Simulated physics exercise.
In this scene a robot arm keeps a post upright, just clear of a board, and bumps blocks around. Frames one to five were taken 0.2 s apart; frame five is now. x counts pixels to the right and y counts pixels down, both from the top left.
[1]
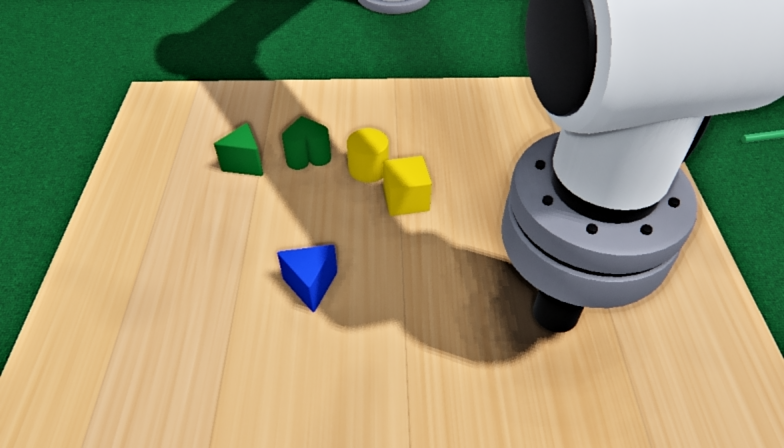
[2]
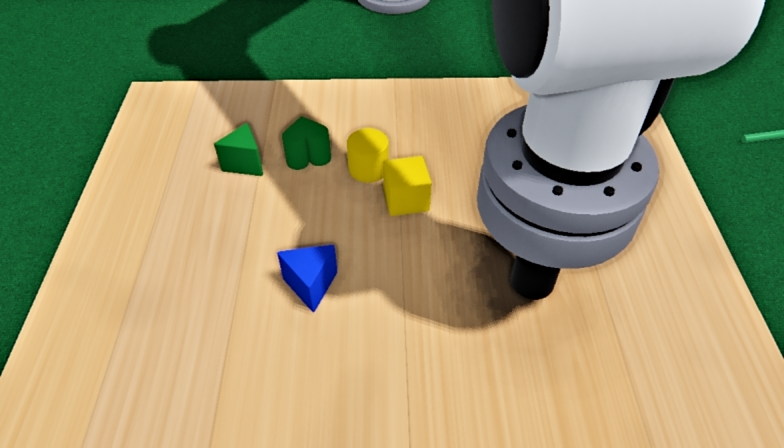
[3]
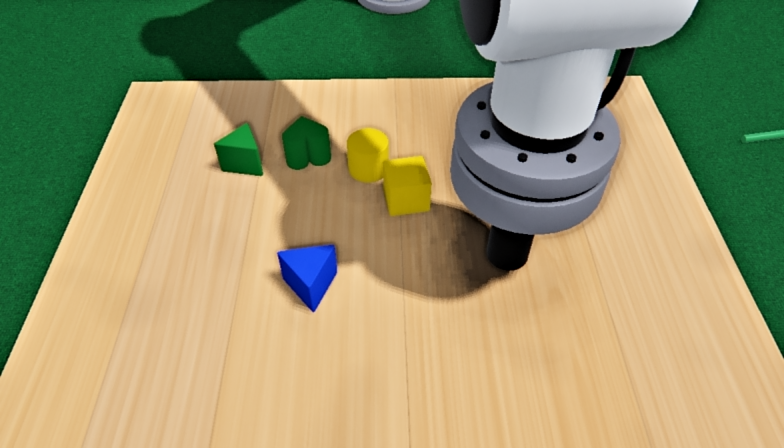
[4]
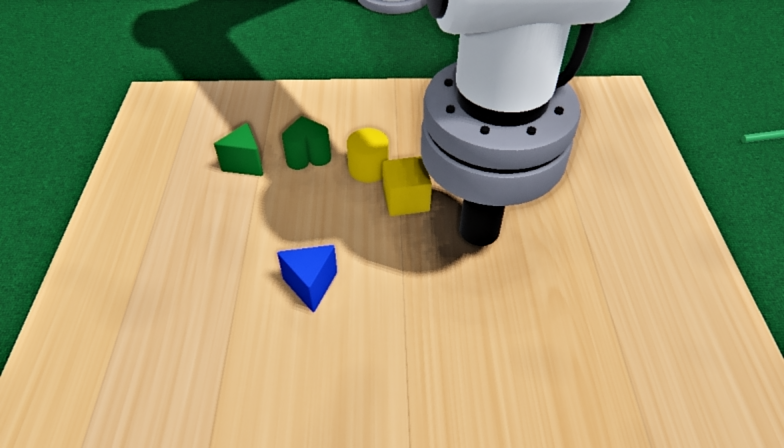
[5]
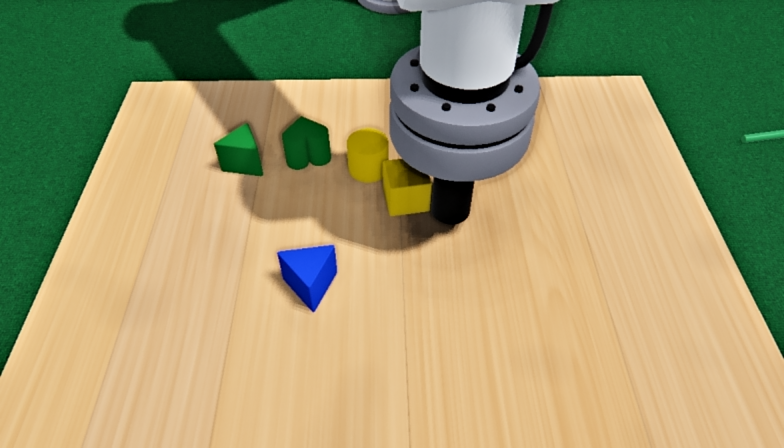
A white and grey robot arm with a short black post at its lower end moves over a pale wooden board on a green surface, seen from above at an angle by a still camera. Two green blocks and two yellow ones sit toward the back, with a blue triangular block nearer. The arm glides left and backward, its shadow shifting, until the post is beside the yellow square block, while the blocks stay still.
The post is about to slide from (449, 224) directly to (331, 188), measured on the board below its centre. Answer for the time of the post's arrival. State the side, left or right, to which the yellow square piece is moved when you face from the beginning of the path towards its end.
It's going to go right.
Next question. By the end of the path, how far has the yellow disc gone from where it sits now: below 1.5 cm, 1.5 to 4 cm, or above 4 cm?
That block covers upwards of 4 cm.
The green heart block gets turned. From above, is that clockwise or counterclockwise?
The twist is anticlockwise.
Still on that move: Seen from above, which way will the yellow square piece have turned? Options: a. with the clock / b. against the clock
a - with the clock.
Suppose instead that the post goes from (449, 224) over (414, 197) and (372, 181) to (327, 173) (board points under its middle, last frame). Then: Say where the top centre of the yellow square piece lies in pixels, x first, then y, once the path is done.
Close to (285, 153).
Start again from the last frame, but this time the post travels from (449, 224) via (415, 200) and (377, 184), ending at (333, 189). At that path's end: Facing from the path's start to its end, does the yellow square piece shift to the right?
No
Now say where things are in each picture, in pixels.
Tip of the post at (556, 314), middles of tops, green triangle at (239, 138), green heart block at (305, 129), yellow disc at (368, 141), yellow square piece at (407, 171), in the first picture.
Post at (532, 283), nothing pushed, in the second picture.
Post at (507, 255), nothing pushed, in the third picture.
Post at (479, 231), nothing pushed, in the fourth picture.
Post at (451, 211), green triangle at (239, 138), green heart block at (305, 129), yellow disc at (368, 141), yellow square piece at (407, 171), in the fifth picture.
What follows on the original path. One third of the way, post at (408, 199); yellow disc at (358, 135); yellow square piece at (374, 162).
Two thirds of the way, post at (368, 187); green heart block at (301, 128), turned 15° anticlockwise; yellow disc at (345, 122); yellow square piece at (337, 149).
At the end, post at (330, 175); green triangle unmoved; green heart block at (289, 115), turned 50° anticlockwise; yellow disc at (342, 112); yellow square piece at (314, 132), turned 40° clockwise.
